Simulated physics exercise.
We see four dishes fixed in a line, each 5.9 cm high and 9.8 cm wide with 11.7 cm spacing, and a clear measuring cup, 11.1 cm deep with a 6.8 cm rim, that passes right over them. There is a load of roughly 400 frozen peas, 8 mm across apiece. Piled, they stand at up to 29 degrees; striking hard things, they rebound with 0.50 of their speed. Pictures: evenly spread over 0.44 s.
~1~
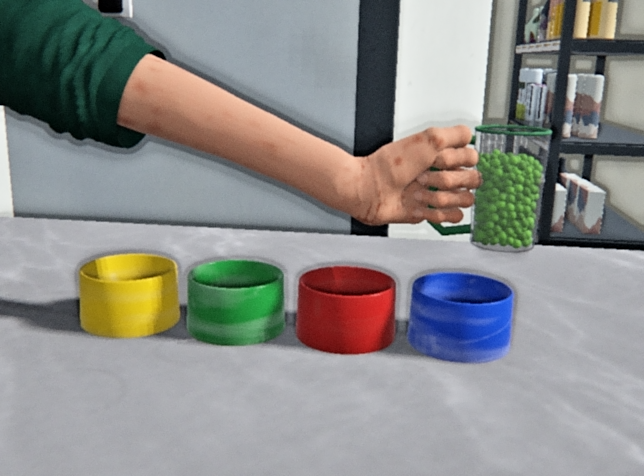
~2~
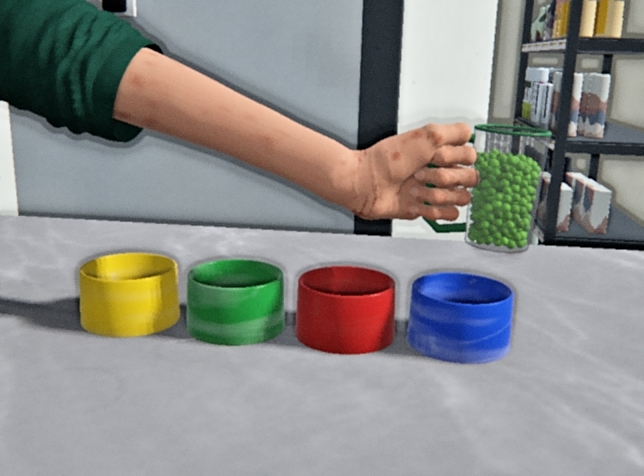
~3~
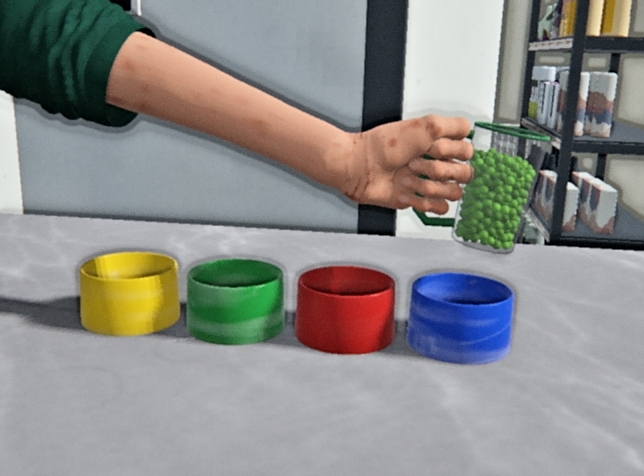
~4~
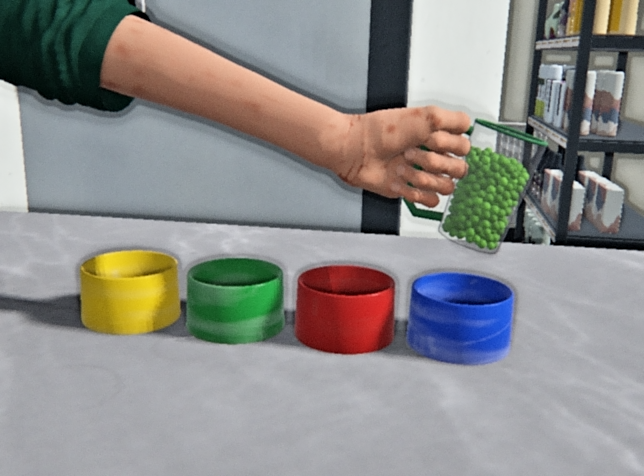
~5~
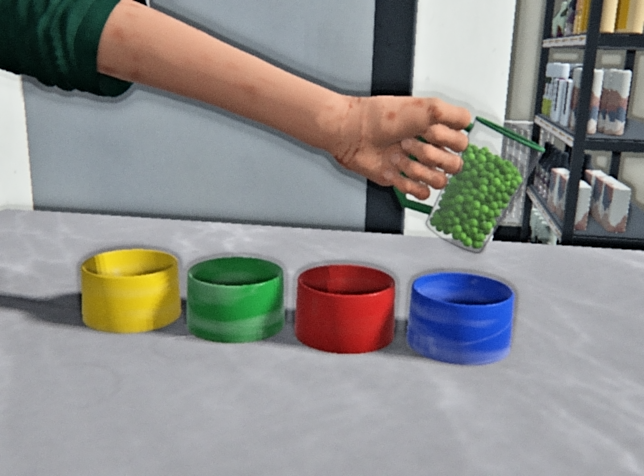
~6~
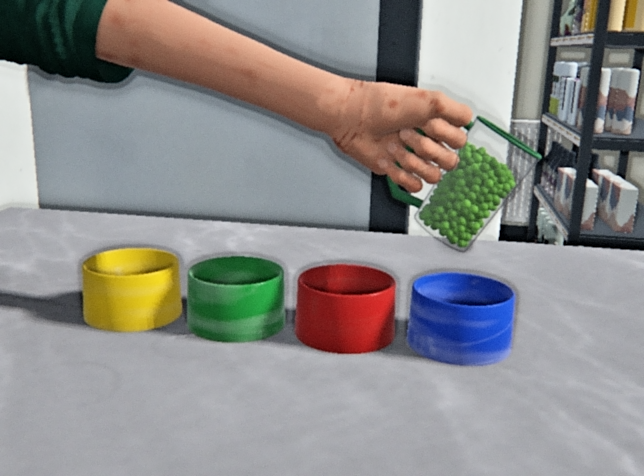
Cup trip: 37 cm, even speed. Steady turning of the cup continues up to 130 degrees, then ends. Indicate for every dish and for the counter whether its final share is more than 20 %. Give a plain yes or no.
Red - no, blue - yes, green - no, yellow - no, counter - yes.
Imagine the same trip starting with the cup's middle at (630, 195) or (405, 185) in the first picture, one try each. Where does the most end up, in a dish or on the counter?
The biggest share lands on counter the first time and on red the second time.
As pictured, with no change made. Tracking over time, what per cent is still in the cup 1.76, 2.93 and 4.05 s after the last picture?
Close to 0, 0 and 0 per cent respectively.
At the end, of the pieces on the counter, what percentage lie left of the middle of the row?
0 %.
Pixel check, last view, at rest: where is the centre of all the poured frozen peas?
Roughly (446, 330).
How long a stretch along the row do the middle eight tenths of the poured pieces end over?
That stretch measures near 10 centimetres.
Then, 1.76 s after the last picture, tilt 130 degrees; cup holds 0 %, red 5 %, blue 65 %.
Then, 2.93 s after the last picture, tilt 130 degrees; cup holds 0 %, red 5 %, blue 65 %.
Then, 4.05 s after the last picture, tilt 130 degrees; cup holds 0 %, red 5 %, blue 65 %.
In the end, red 5 %, blue 65 %, green 0 %, yellow 0 %, counter 30 %.
